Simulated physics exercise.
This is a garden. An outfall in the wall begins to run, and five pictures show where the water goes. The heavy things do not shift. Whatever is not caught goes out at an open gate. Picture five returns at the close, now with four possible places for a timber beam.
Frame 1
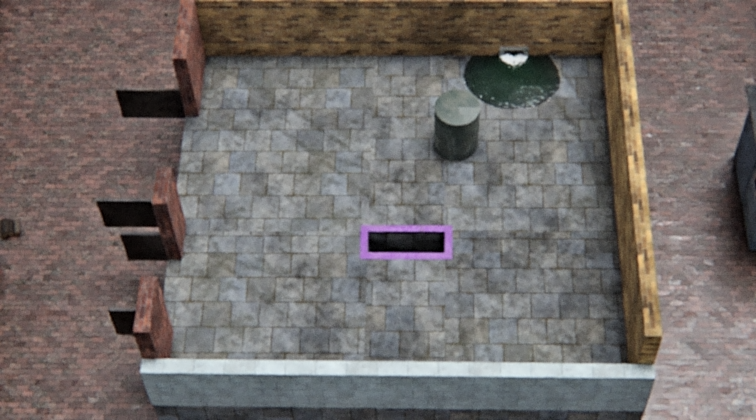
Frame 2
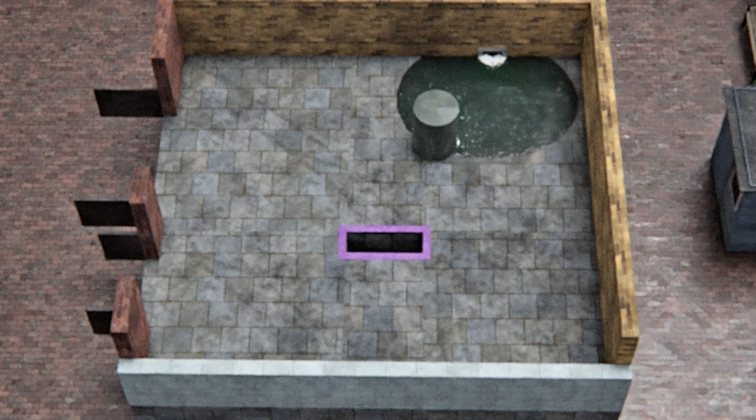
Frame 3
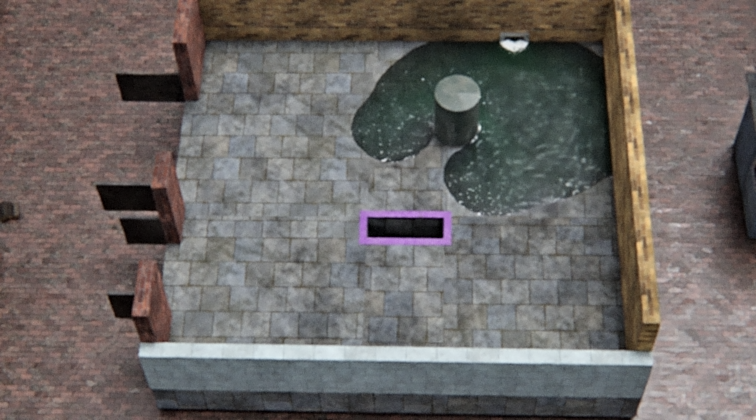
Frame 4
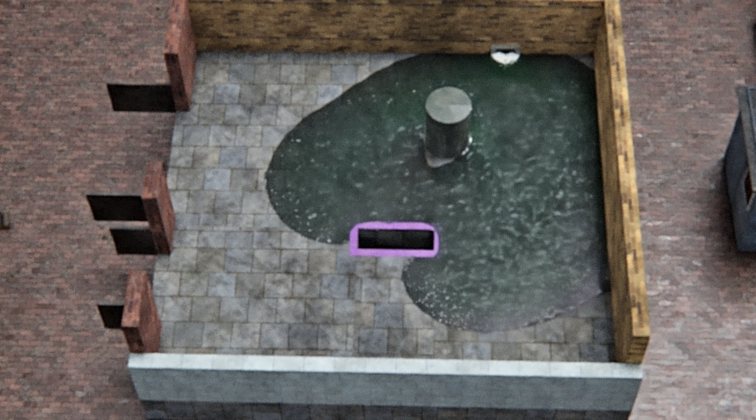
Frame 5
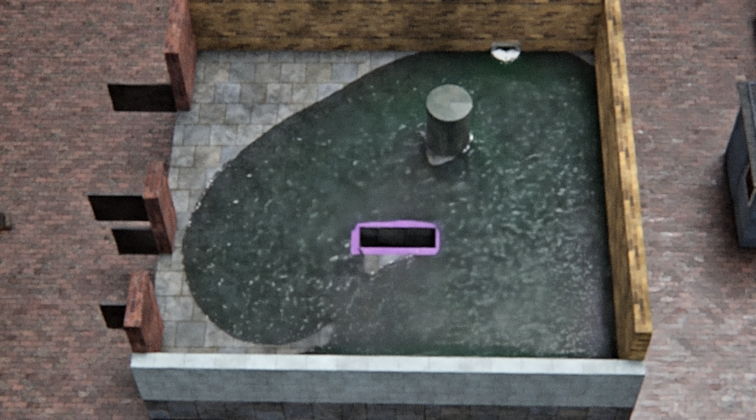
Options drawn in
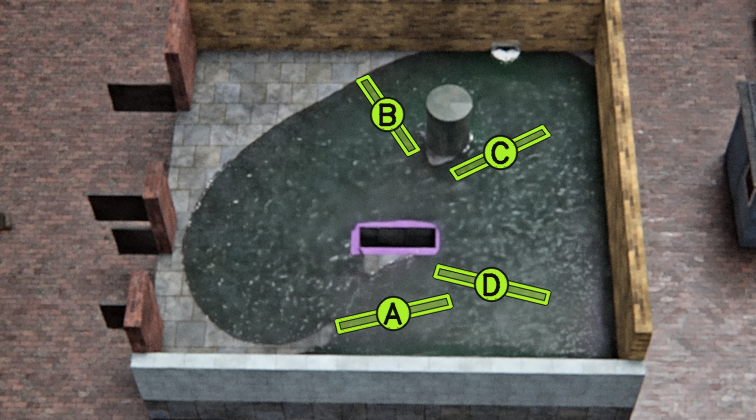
In a walled, paved garden seen from above, dark green water spreads from an outfall at the upper right wall and surrounds a grey cylinder. The pool widens down and to the left, reaches the purple-rimmed drain, then surrounds it and covers most of the paving, leaving the left edge dry.
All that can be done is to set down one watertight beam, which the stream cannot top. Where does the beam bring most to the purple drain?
D beats the others.
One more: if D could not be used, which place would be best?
B it is.
On the marked copy, A from (338, 326) to (449, 301); B from (362, 78) to (413, 152); C from (454, 174) to (545, 130); D from (436, 271) to (547, 297).
With A, about 13 % of the stream goes into the purple drain, about 79 % out by the gates.
With B, about 17 % of the stream goes into the purple drain, about 74 % out by the gates.
With C, about 13 % of the stream goes into the purple drain, about 78 % out by the gates.
With D, about 30 % of the stream goes into the purple drain, about 63 % out by the gates.
